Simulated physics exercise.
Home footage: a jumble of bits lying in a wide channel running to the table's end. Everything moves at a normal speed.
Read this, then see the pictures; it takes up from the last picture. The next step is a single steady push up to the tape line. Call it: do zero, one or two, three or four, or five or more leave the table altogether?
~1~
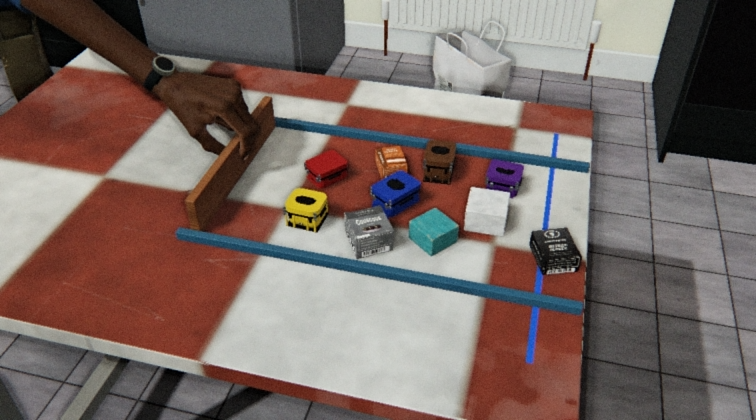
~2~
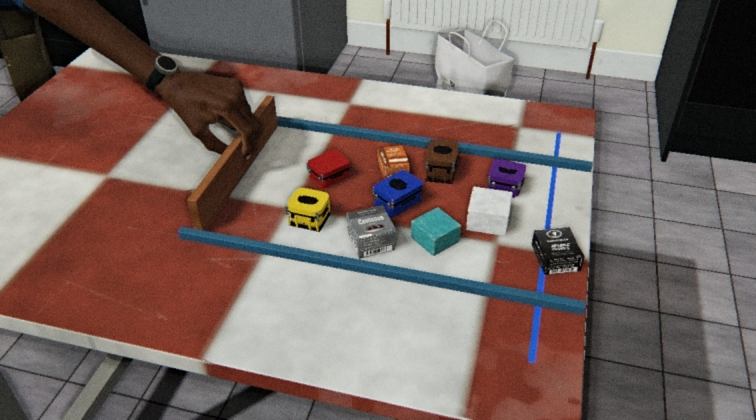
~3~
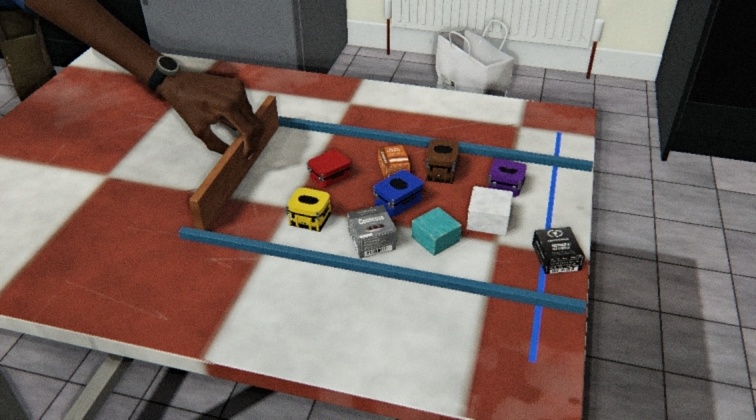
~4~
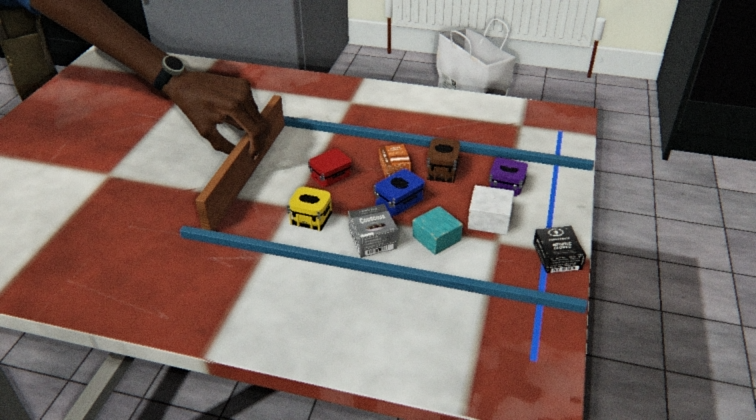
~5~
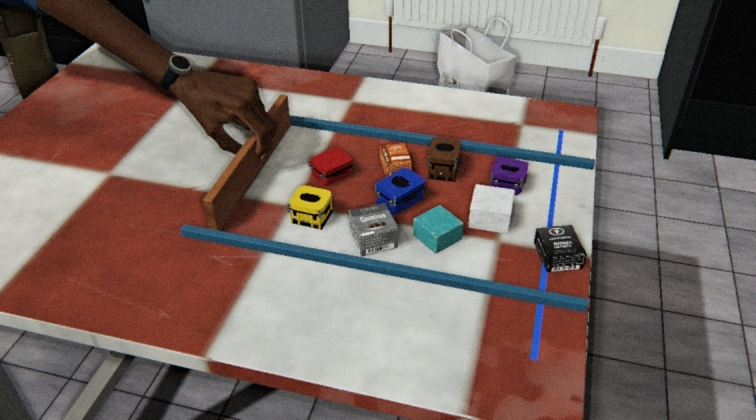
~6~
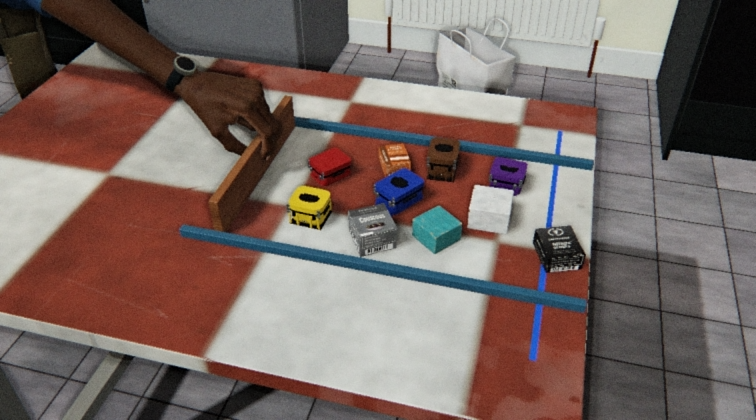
Five or more.
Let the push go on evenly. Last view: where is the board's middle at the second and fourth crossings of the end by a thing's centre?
At roughly (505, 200), then roughly (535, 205).
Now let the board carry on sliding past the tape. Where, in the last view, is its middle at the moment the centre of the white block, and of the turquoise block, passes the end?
Around (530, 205), then around (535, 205).
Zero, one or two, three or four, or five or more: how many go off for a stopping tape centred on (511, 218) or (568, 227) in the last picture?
1 or 2; more than four.
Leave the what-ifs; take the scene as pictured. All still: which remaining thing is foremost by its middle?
Ending up nearest is the blue case.
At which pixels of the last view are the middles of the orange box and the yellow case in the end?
The orange box finishes at (573, 177); the yellow case finishes at (566, 253).
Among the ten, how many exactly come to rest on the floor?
Result: A total of 6.
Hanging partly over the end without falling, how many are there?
The overhang total is 1.
Early on, none off yet; black box at rest near (558, 248); purple case at rest near (508, 177); white block at rest near (491, 209).
A while later, none off yet; black box at rest near (558, 248); purple case moving near (513, 178); white block at rest near (494, 208).
Further along, none off yet; black box travelled about its own width near (596, 249); purple case travelled well along near (592, 187); white block travelled well along near (566, 209).
Finally, the number that fall off is five or more; lost, grey box, brown case, turquoise block, white block, purple case and black box.
